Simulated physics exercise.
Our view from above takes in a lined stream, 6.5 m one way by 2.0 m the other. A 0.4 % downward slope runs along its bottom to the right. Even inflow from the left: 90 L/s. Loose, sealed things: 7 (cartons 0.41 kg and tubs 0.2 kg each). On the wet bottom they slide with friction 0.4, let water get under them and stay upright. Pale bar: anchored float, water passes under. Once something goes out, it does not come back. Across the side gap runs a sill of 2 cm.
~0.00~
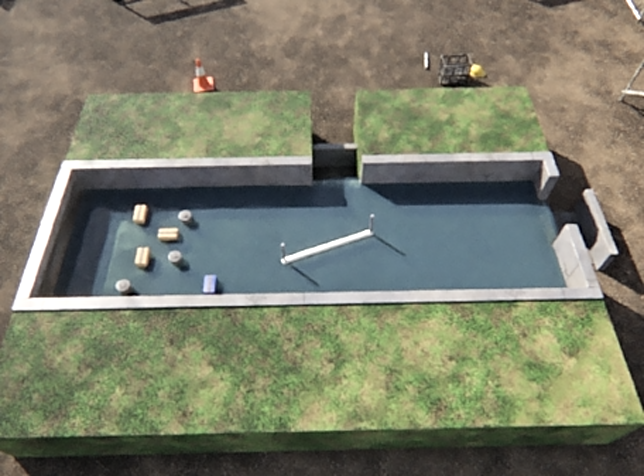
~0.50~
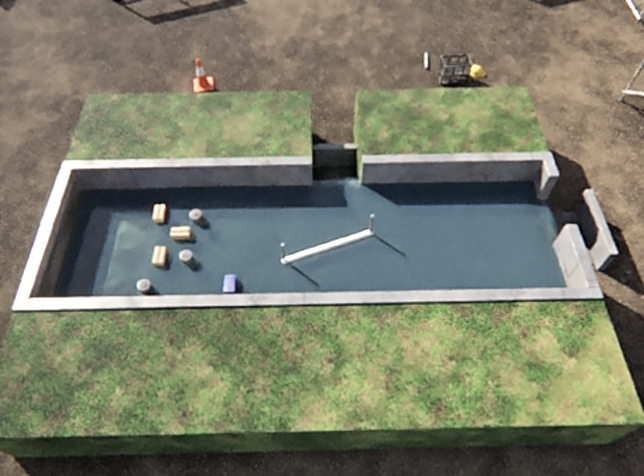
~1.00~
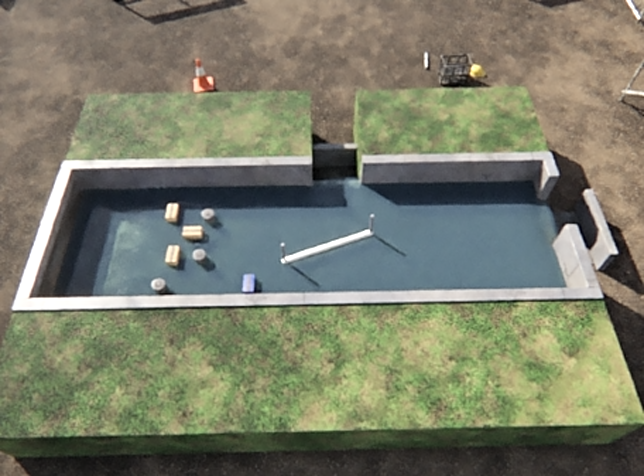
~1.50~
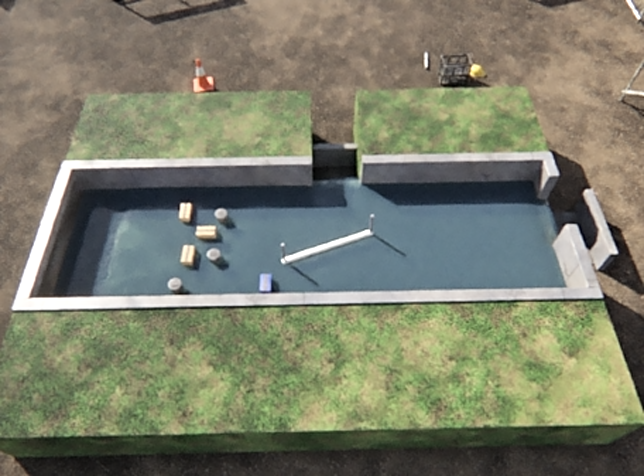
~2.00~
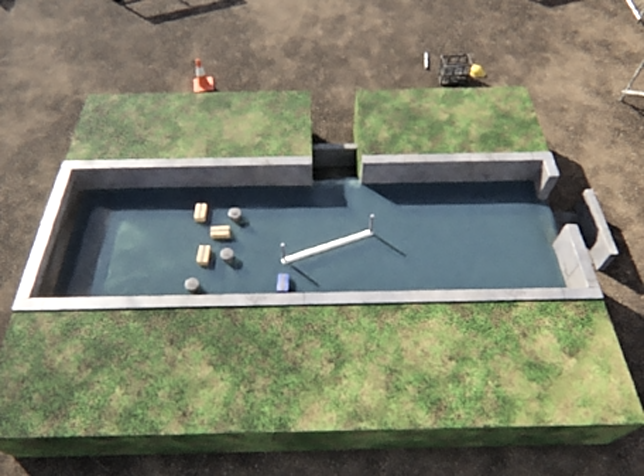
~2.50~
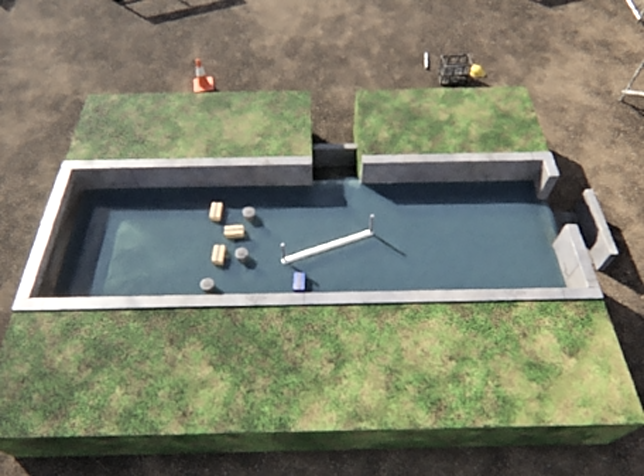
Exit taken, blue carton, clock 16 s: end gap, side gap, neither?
Exit: End opening.
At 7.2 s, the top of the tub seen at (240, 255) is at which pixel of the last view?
Roughly at (360, 221).
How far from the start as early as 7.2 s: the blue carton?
By then it has shifted roughly 300 cm.
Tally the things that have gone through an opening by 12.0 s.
Count: 2.
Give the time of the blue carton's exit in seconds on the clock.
Exit time: About 13.5 s.
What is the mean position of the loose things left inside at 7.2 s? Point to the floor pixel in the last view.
Around (367, 235).
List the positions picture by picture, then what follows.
The blue carton at (210, 284), afloat; about 1390 L in view; 0 of 7 have shifted, in the first frame.
The blue carton at (230, 283), afloat, 25 cm from its start; 10 cm deep round most things; 7 of 7 have shifted, in the second frame.
The blue carton at (249, 283), afloat, 49 cm from its start; 10 cm deep round most things; 7 of 7 have shifted, in the third frame.
The blue carton at (266, 282) floats, 70 cm from its start; 10 cm deep round most things; 7 of 7 have shifted, in the fourth frame.
The blue carton at (283, 282) floats, 92 cm from its start; about 1410 L in view; 7 of 7 have shifted, in the fifth frame.
The blue carton at (299, 281) floats, 112 cm from its start; 10 cm deep round most things; 7 of 7 have shifted, in the sixth frame.
After 3.5 s the blue carton is near (331, 279), 1.5 m from its start, afloat; 0 of 7 are out; 7 afloat.
After 7.2 s the blue carton is near (430, 270), 2.8 m from its start, afloat; 1 of 7 are out; 6 afloat.
After 12.0 s the blue carton is near (529, 249), 4.1 m from its start, afloat; 2 of 7 are out; 5 afloat.
After 16.0 s the blue carton has gone out by the end gap; 4 of 7 are out; 3 afloat.
